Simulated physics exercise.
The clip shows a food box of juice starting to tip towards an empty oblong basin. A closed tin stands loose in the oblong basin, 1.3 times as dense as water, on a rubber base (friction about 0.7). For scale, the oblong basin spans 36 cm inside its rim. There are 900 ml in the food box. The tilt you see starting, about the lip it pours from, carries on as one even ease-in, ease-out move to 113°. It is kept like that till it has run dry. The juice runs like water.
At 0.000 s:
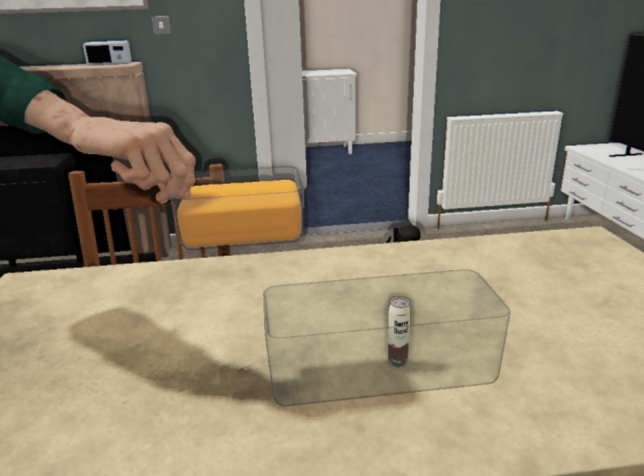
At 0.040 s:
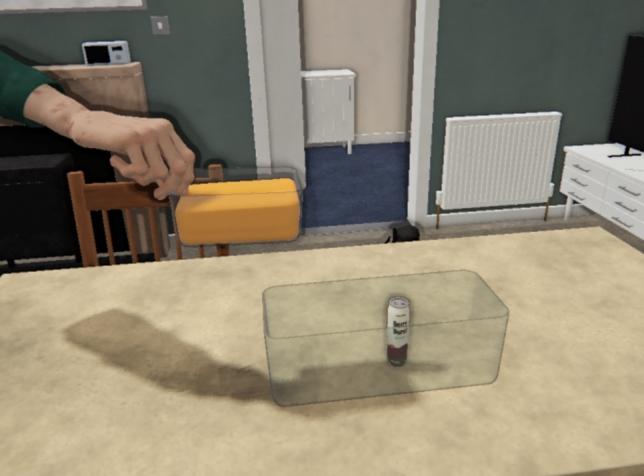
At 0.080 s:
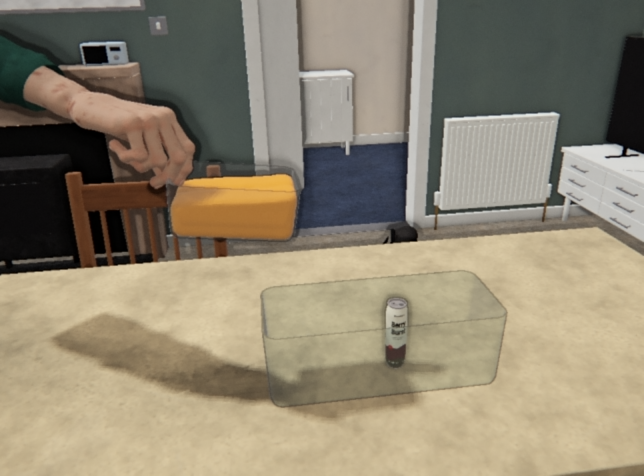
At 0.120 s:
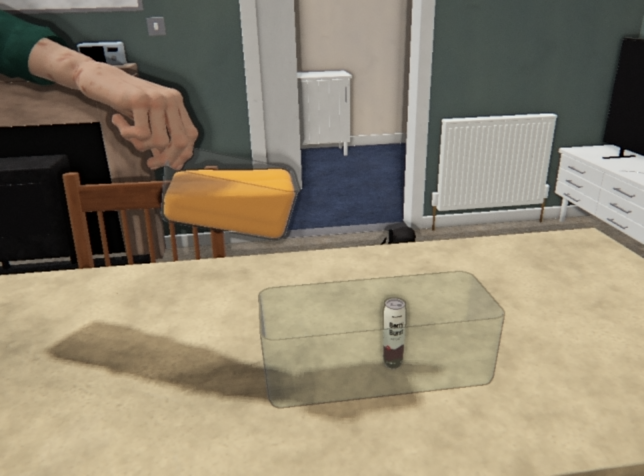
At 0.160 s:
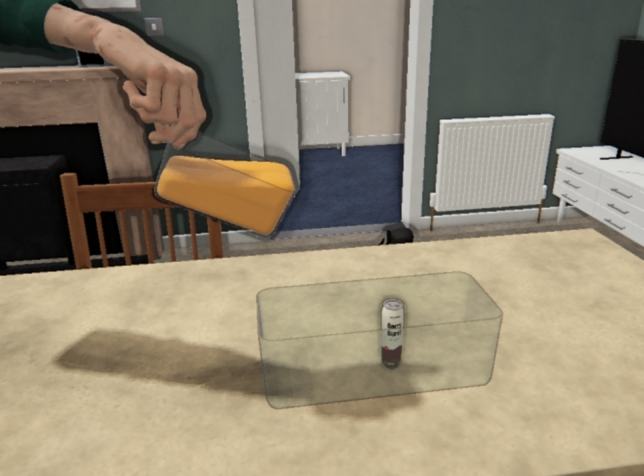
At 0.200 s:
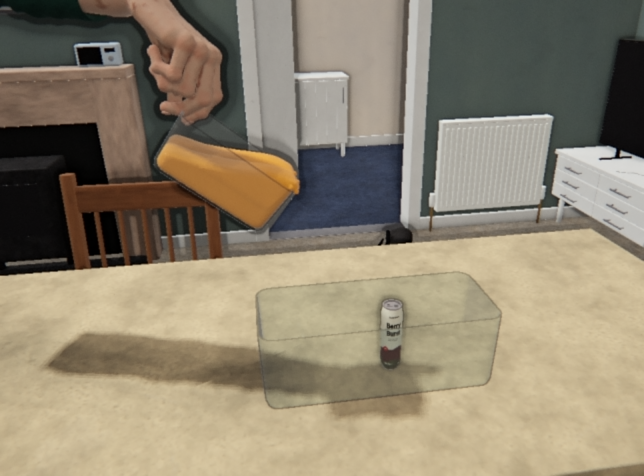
A hand tilting a clear food box of orange juice rightward above a table, beside a clear basin holding a small upright tin.
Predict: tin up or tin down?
It stays up.
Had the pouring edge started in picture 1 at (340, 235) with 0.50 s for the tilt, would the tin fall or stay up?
Then it remains upright.
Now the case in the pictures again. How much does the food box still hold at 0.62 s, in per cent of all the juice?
Some 2 per cent.
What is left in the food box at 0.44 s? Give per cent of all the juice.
About 30 per cent.
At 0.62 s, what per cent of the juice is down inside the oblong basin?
Near 82 in a hundred.
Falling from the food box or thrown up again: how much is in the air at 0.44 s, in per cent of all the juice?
About 68 per cent.
By 0.44 s the tilt is 109° and 29 per cent is still to pour; the tin stands where it began.
By 0.62 s the tilt is 113° and 2 per cent is still to pour; the tin stands where it began.
By 0.80 s the tilt is 113° and 0 per cent is still to pour; the tin stands where it began.
By 1.00 s the tilt is 113° and 0 per cent is still to pour; the tin stands where it began.
At rest the tin stands where it began.
